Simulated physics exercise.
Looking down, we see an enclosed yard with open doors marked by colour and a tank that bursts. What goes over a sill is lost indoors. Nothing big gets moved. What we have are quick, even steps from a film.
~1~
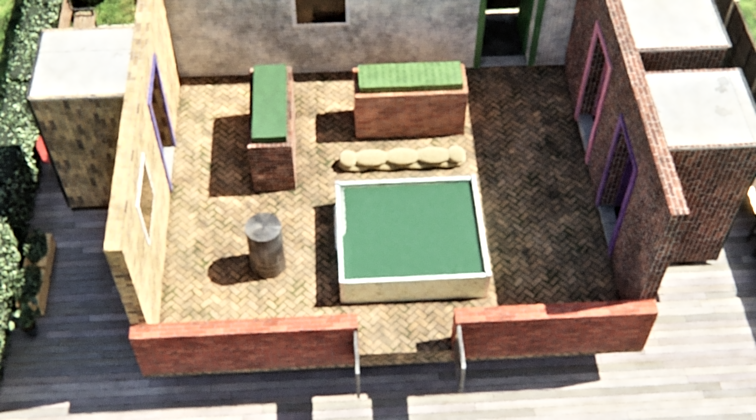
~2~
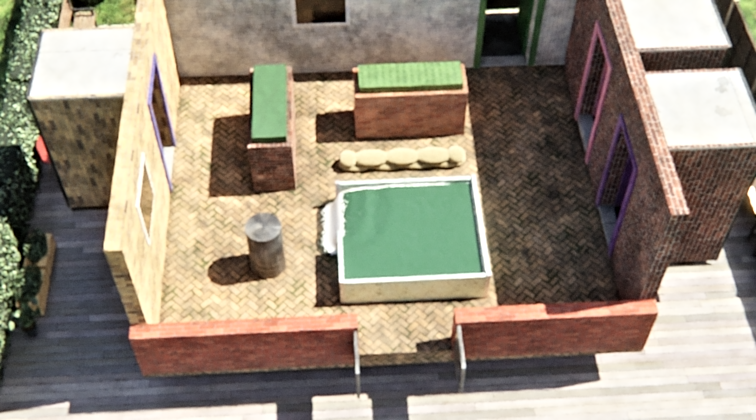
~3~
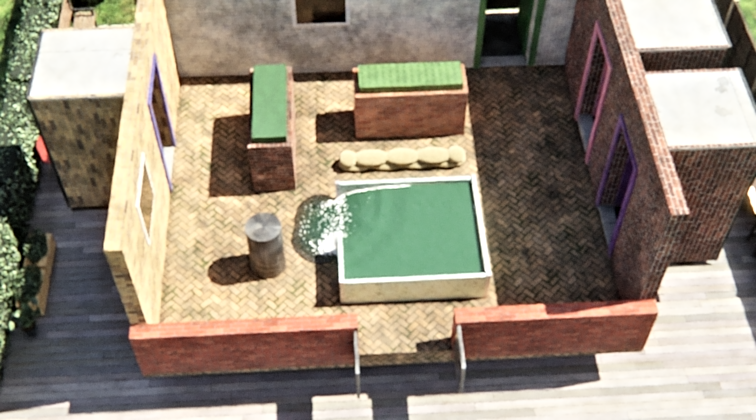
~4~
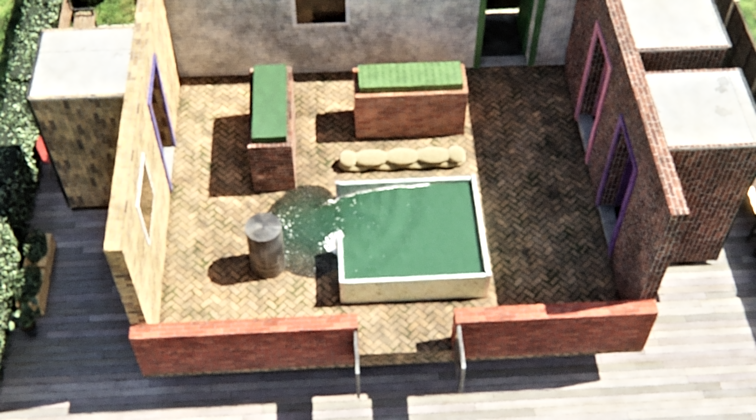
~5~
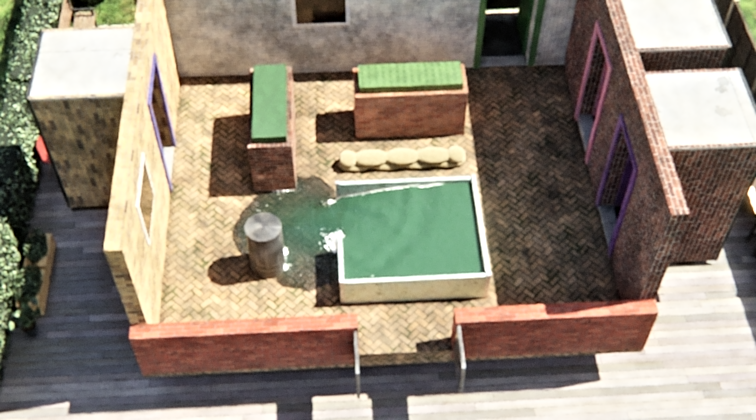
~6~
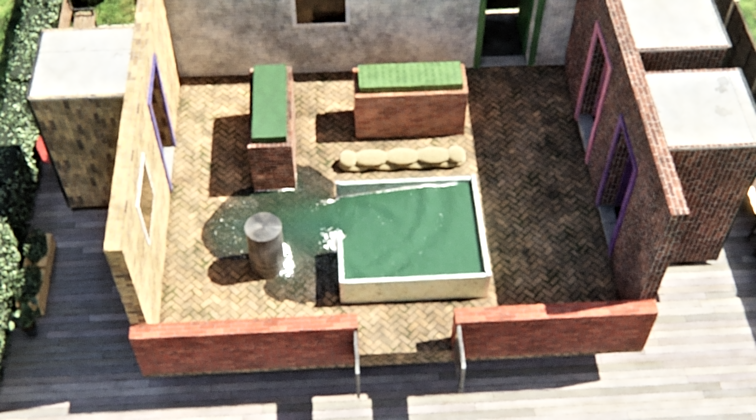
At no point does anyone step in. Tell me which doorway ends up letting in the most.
That would be the blue doorway.
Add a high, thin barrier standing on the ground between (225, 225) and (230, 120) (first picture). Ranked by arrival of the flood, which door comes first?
The blue door.
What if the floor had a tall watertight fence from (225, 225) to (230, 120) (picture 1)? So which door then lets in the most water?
That would be the door marked blue.
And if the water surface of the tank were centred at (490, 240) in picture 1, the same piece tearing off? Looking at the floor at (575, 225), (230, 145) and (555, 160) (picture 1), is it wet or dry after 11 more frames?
Point by point, the spots are not hit, not hit and not hit.
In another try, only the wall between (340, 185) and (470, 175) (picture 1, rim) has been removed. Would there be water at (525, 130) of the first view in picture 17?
Looks like it'd be swamped there.
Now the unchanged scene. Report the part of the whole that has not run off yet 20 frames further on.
98 per cent.
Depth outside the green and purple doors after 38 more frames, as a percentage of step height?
I'd say around 10 and 0 in a hundred.
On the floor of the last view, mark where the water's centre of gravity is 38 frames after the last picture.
Close to (325, 228), I reckon.
A moment on, water covers 15 % of the floor; purple door not reached, pink door not reached, blue door not reached, green door not reached.
Next, water covers 25 % of the floor; purple door not reached, pink door not reached, blue door a trickle in, green door not reached.
Then, water covers 40 % of the floor; purple door not reached, pink door not reached, blue door some in, green door not reached.
Later, water covers 55 % of the floor; purple door not reached, pink door not reached, blue door some in, green door not reached.
In the end, water covers 80 % of the floor; purple door wet at the sill, nothing in, pink door wet at the sill, nothing in, blue door a lot in, green door wet at the sill, nothing in; the blue door has let in the most.
